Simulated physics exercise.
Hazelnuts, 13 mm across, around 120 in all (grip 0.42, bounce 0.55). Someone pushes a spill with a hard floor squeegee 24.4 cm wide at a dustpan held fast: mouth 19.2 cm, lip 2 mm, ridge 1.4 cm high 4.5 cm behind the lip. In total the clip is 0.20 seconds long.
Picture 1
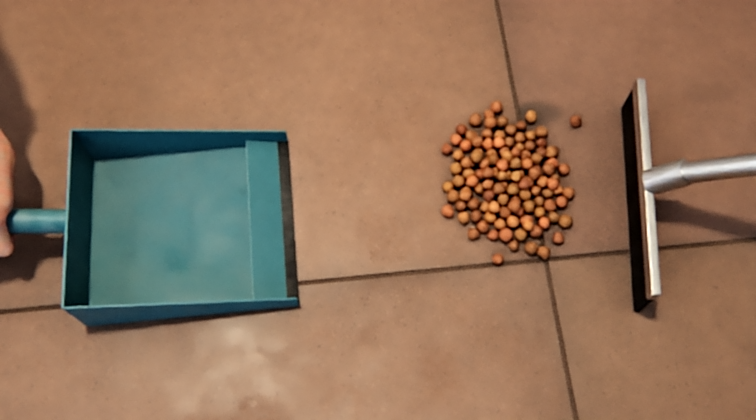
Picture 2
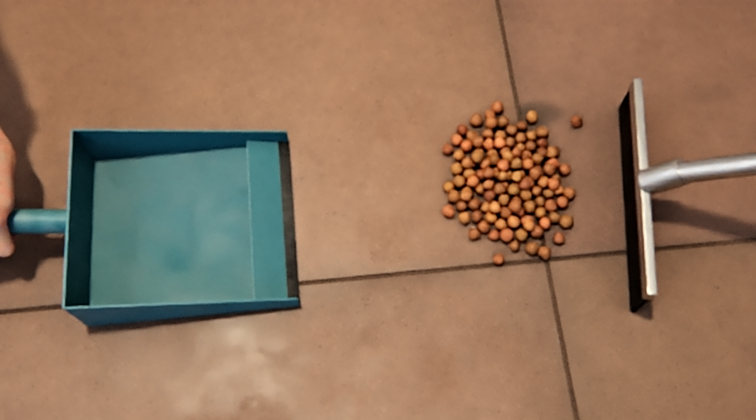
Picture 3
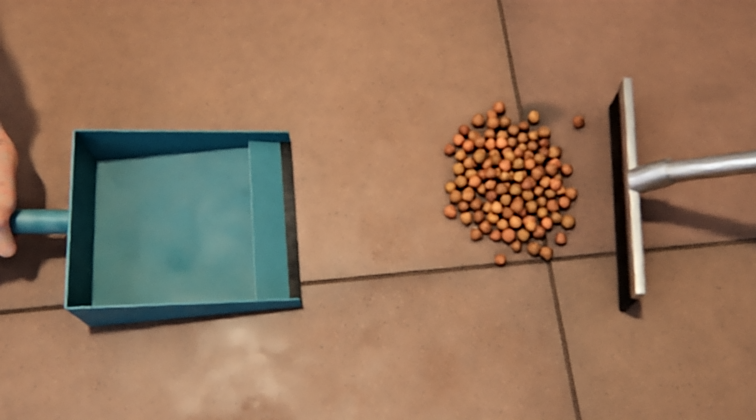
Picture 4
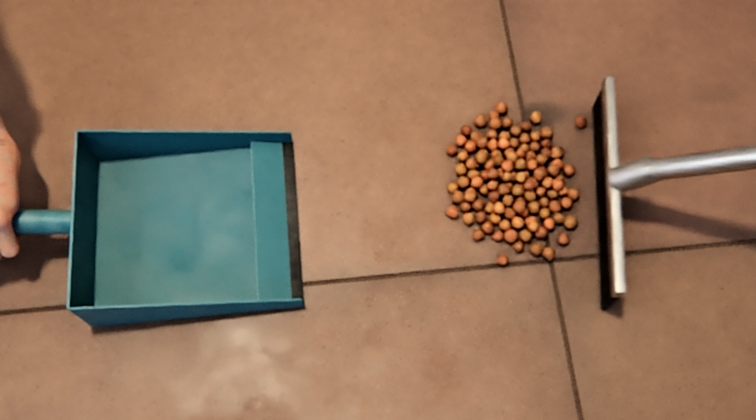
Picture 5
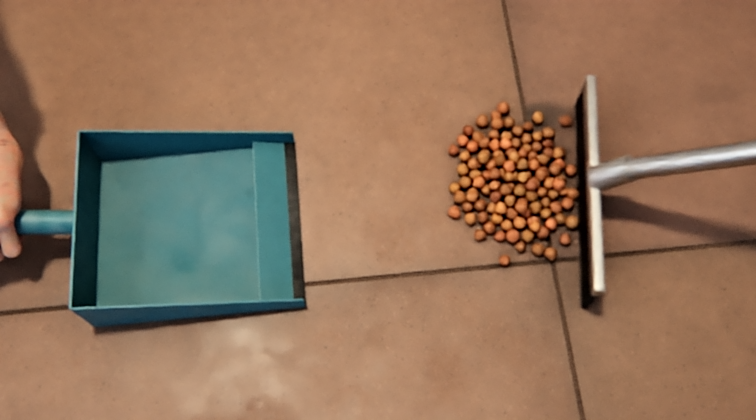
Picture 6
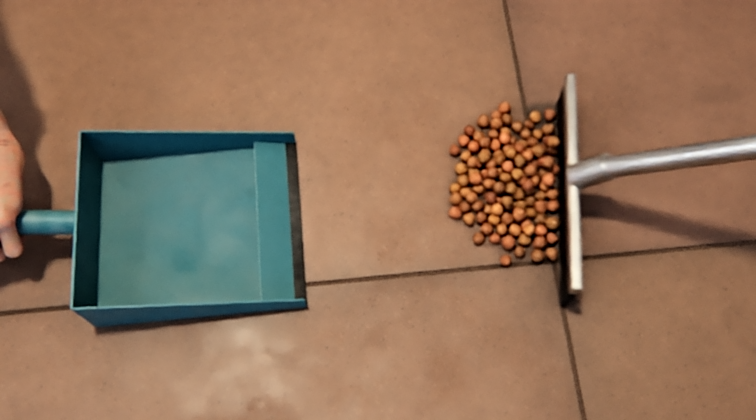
On a brown tiled floor, a hand held a blue dustpan still on the left while a squeegee slid in from the right, met a pile of small round orange-brown pieces and pressed into its right side.
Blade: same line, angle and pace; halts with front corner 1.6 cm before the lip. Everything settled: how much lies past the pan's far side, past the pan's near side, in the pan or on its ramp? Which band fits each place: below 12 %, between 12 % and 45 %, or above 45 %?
Bands: Past the pan's far side between 12 % and 45 %; past the pan's near side below 12 %; in the pan or on its ramp between 12 % and 45 %.
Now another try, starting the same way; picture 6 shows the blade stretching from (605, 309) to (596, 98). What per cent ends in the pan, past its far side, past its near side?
That ends as pan 15, far 30, and near 5.
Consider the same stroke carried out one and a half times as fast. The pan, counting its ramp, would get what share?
Then around 30 per cent.
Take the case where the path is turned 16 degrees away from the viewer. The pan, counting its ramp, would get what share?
15 per cent.
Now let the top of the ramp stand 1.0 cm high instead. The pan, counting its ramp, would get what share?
About 25 %.
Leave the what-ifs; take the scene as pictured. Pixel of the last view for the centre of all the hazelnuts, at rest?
Centre at rest: Approx. (296, 161) px.
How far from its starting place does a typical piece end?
Near 26 cm.
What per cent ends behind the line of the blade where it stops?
I'd put it near 5 in a hundred.
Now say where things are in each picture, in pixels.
In the first picture, blade from (652, 294) to (638, 87), moved 0.0 cm, 0 of the pieces shifted so far; middle of the pieces at (507, 175); pan at (174, 231).
In the second picture, blade from (649, 294) to (635, 87), moved 0.5 cm, 0 of the pieces shifted so far; middle of the pieces at (508, 176).
In the third picture, blade from (637, 294) to (625, 86), moved 1.8 cm, 0 of the pieces shifted so far; middle of the pieces at (510, 176).
In the fourth picture, blade from (617, 292) to (607, 85), moved 4.0 cm, 0 of the pieces shifted so far; middle of the pieces at (512, 176).
In the fifth picture, blade from (597, 291) to (589, 84), moved 6.2 cm, 1 of the pieces shifted so far; middle of the pieces at (514, 177).
In the sixth picture, blade from (574, 289) to (569, 82), moved 8.5 cm, 88 of the pieces shifted so far; middle of the pieces at (511, 174); pan at (182, 232).
Then, 0.22 s after the last picture, middle of the blade 16 cm from the lip; 0 % over the lip, far side 25 %, near side 0 %.
Then, 0.37 s after the last picture, middle of the blade 8 cm from the lip; 0 % over the lip, far side 35 %, near side 0 %.
Then, 0.64 s after the last picture, middle of the blade 4 cm from the lip; 30 % over the lip, far side 40 %, near side 5 %.
In the end, far side 40 %, near side 5 %, pan 25 %, in front of the lip or behind the blade 35 %.
